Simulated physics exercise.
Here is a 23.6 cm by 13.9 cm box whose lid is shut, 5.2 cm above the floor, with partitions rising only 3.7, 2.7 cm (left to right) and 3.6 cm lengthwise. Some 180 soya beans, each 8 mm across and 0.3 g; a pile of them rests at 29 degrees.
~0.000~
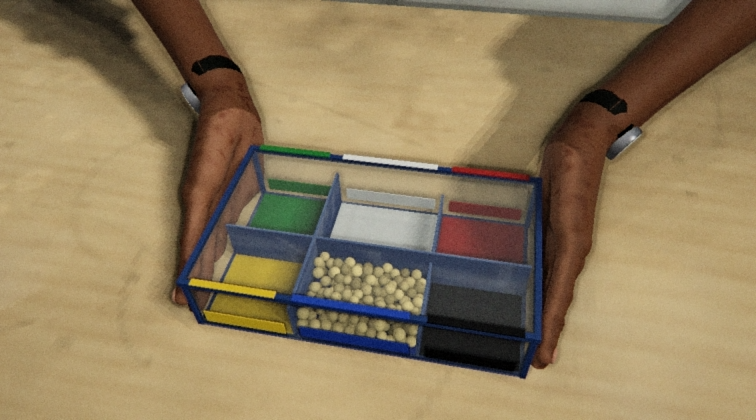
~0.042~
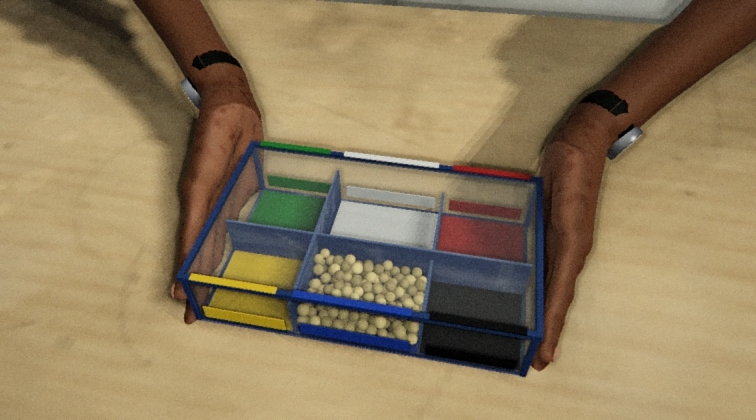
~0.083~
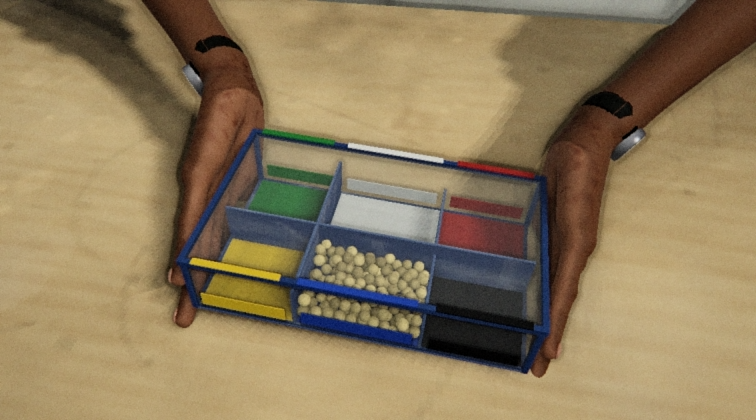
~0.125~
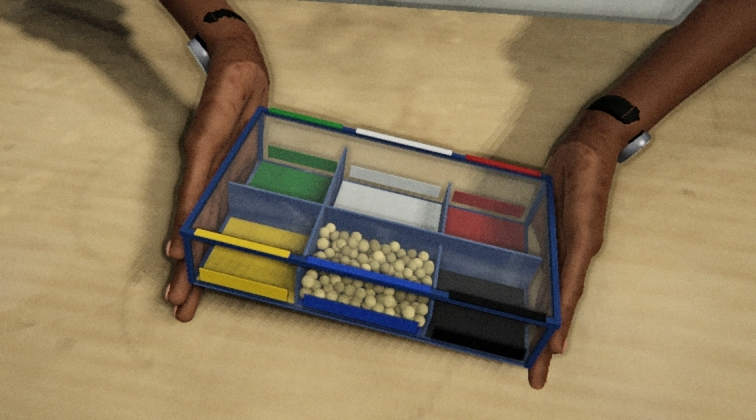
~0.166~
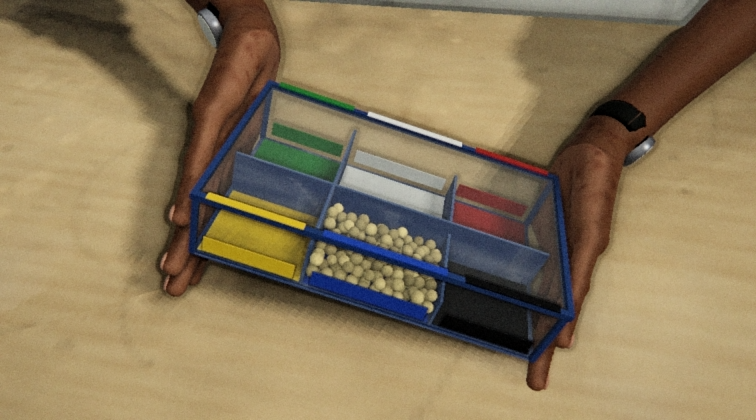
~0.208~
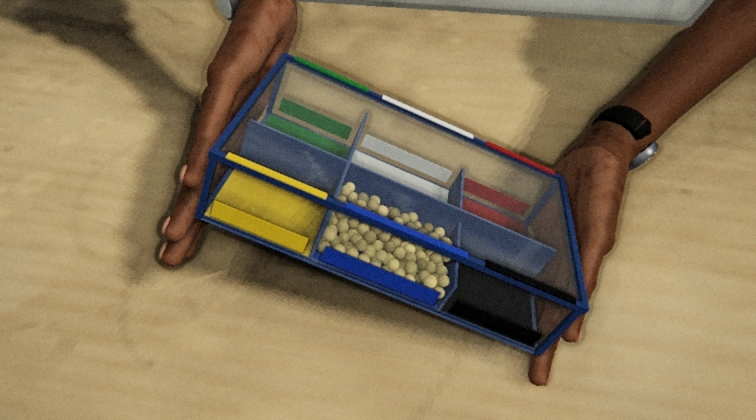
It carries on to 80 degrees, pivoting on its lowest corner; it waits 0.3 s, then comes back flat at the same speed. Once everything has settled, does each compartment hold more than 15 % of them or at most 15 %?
Red compartment: More than 15 %; blue compartment: More than 15 %; green compartment: At most 15 %; yellow compartment: At most 15 %; white compartment: At most 15 %; black compartment: More than 15 %.
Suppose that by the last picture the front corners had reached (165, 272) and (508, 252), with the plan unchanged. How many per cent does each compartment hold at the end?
In per cent, the final split is red 0, blue 70, green 10, yellow 20, white 0, black 0.
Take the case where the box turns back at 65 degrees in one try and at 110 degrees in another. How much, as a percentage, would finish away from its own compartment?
Try one gives around 35 %, try two around 100 %.
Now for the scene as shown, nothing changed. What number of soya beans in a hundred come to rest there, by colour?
The red one ends with 35, blue 30, green 0, yellow 0, white 0 and black 40 per cent.
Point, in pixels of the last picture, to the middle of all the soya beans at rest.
Centre at rest, approx.: (483, 298) px.
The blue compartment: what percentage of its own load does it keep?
30 %.
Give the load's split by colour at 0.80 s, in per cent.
Red = 25, blue = 40, green = 0, yellow = 0, white = 0, black = 35 (per cent).
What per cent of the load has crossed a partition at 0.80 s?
At that instant it's around 60 per cent.
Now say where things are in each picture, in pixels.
Box tilt 0 degrees, front corners at (185, 281) and (534, 335); blue 100 %, in the first frame.
Box tilt 1 degrees, front corners at (184, 276) and (536, 333), in the second frame.
Box tilt 5 degrees, front corners at (185, 260) and (542, 328), lowest corner right back, in the third frame.
Box tilt 11 degrees, front corners at (188, 230) and (553, 321), lowest corner right back, in the fourth frame.
Box tilt 17 degrees, front corners at (199, 194) and (566, 313), lowest corner right back, in the fifth frame.
Box tilt 24 degrees, front corners at (217, 153) and (580, 305), lowest corner right back; blue 100 %. Its pace works out near 160 degrees a second, in the sixth frame.
After 0.80 s, tilt 80 degrees; red 25 %, blue 40 %, black 35 %.
After 1.20 s, tilt 43 degrees; red 35 %, blue 30 %, black 40 %.
After 1.68 s, tilt 0 degrees; red 35 %, blue 30 %, black 40 %.
At rest (2.2 s), red 35 %, blue 30 %, green 0 %, yellow 0 %, white 0 %, black 40 %.
